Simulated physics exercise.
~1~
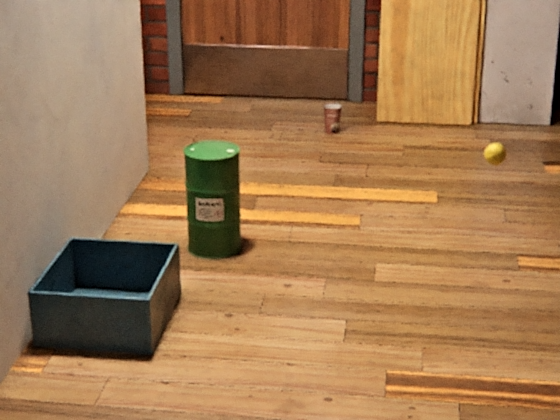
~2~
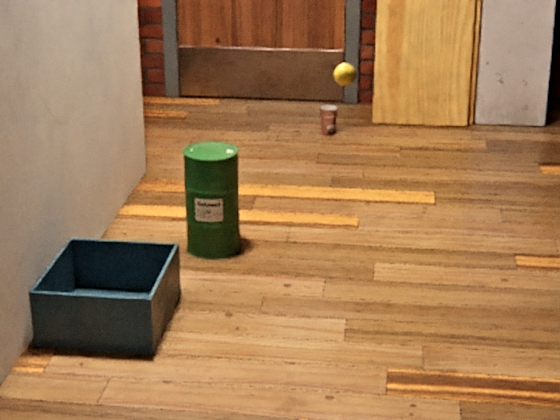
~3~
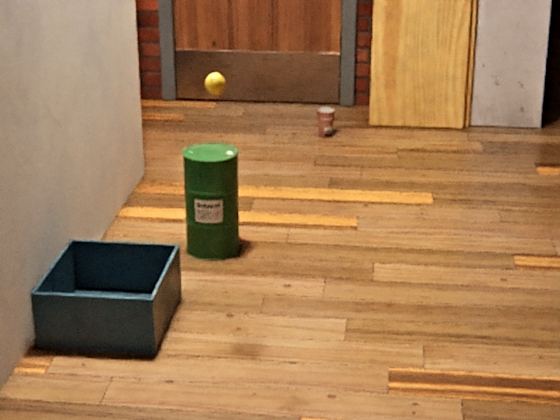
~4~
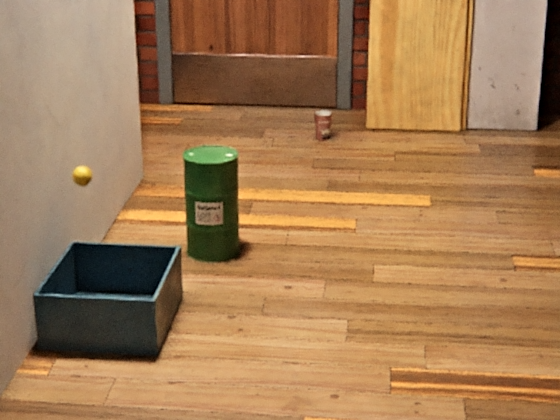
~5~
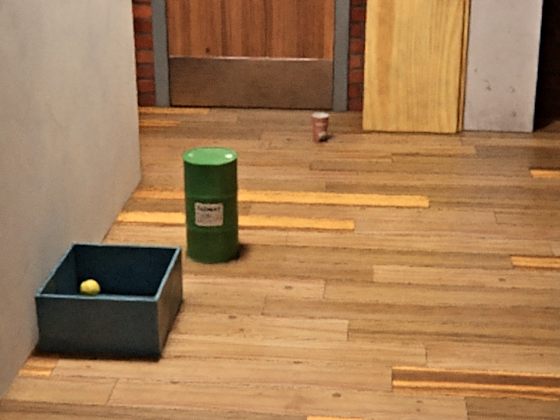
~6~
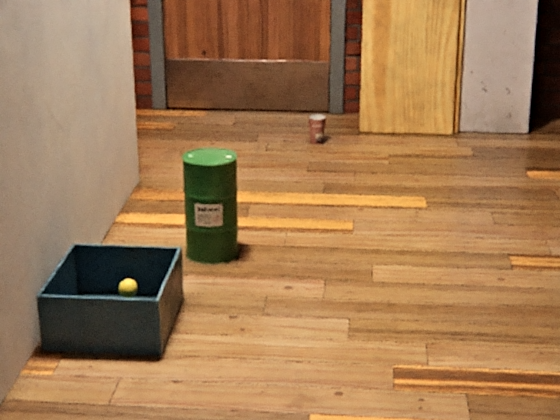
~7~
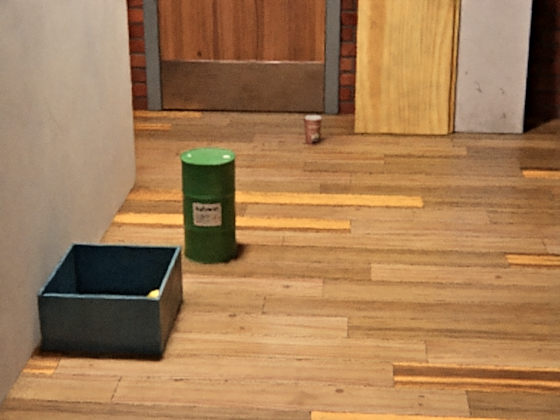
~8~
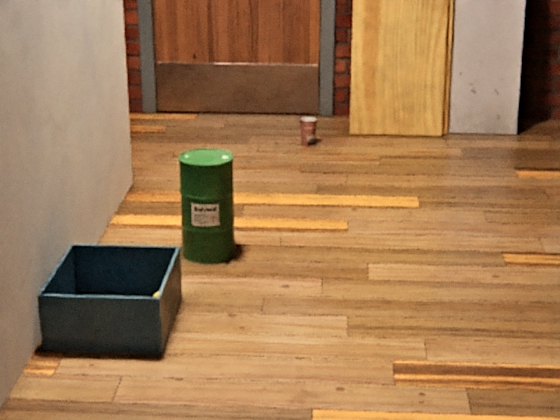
A dark blue-green open box sits against a pale wall at the lower left of a wood-floored room, seen from slightly above, with a green canister bearing a white label standing just beyond it. A wooden door, a leaning board and a small reddish cup are at the back. A yellow lemon flies in from the right, rises past the door, then crosses leftward over the canister. It drops beside the wall into the box, moves right inside it, and slips from sight behind the near side. The canister stays standing in place as the view drifts slightly.
